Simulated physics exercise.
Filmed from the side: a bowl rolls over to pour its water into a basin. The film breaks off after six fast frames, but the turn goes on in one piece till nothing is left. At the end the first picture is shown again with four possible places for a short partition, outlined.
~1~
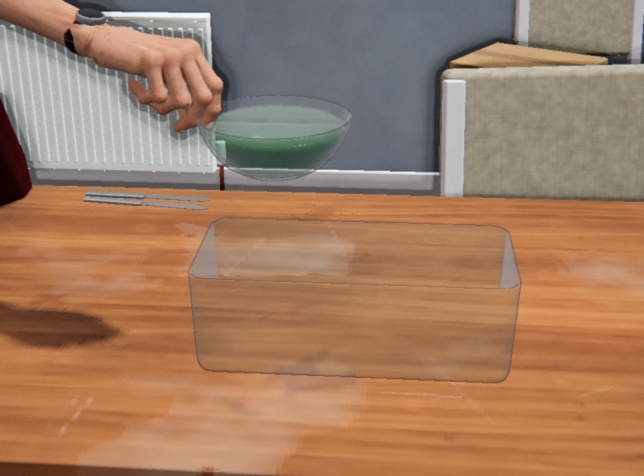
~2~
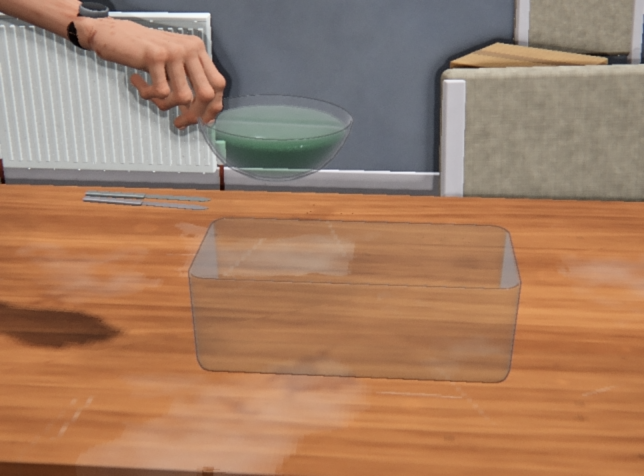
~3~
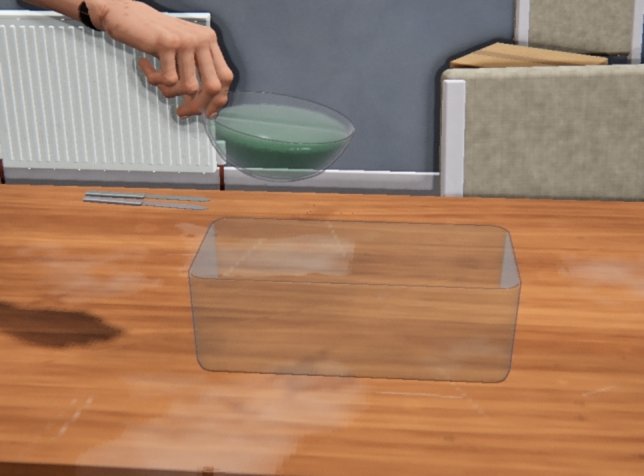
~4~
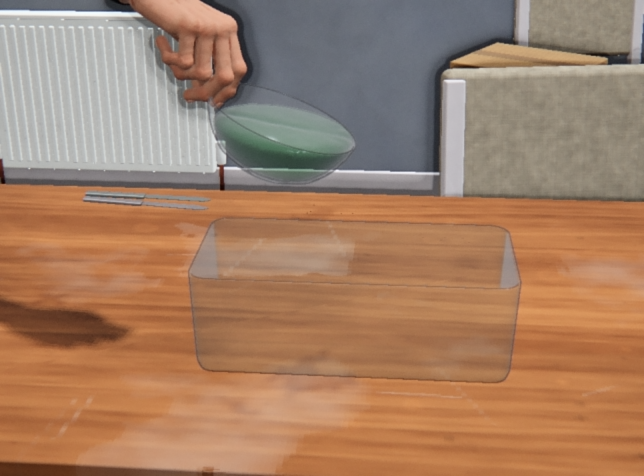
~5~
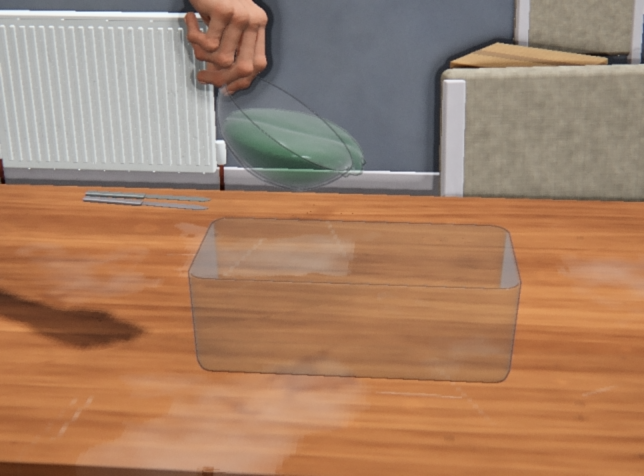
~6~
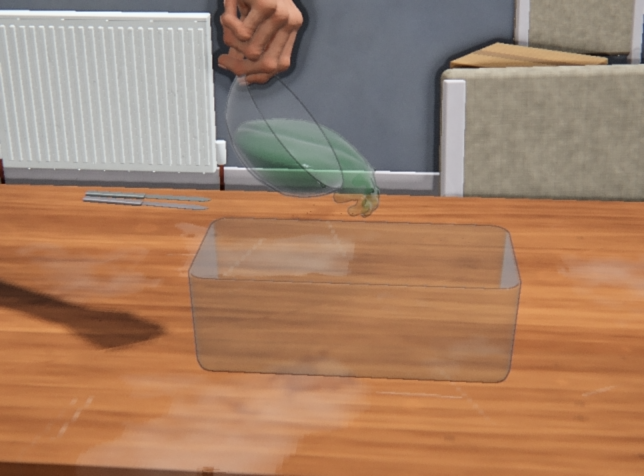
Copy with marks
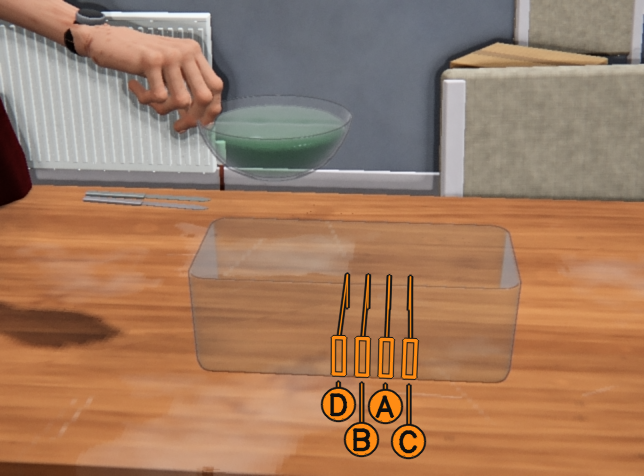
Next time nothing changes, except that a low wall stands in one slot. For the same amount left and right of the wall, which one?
It is A.
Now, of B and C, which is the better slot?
Here it is slot B.
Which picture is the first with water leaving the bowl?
Picture 4.
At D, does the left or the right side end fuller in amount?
The right side.
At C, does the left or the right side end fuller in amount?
The left side.
In orange, A at (385, 384); B at (361, 383); C at (408, 385); D at (338, 382).
With A, about 55 % ends left of the wall and 42 % right of it; 3 % is lost outside.
With B, about 31 % ends left of the wall and 67 % right of it.
With C, about 81 % ends left of the wall and 13 % right of it; 6 % is lost outside.
With D, about 15 % ends left of the wall and 83 % right of it.
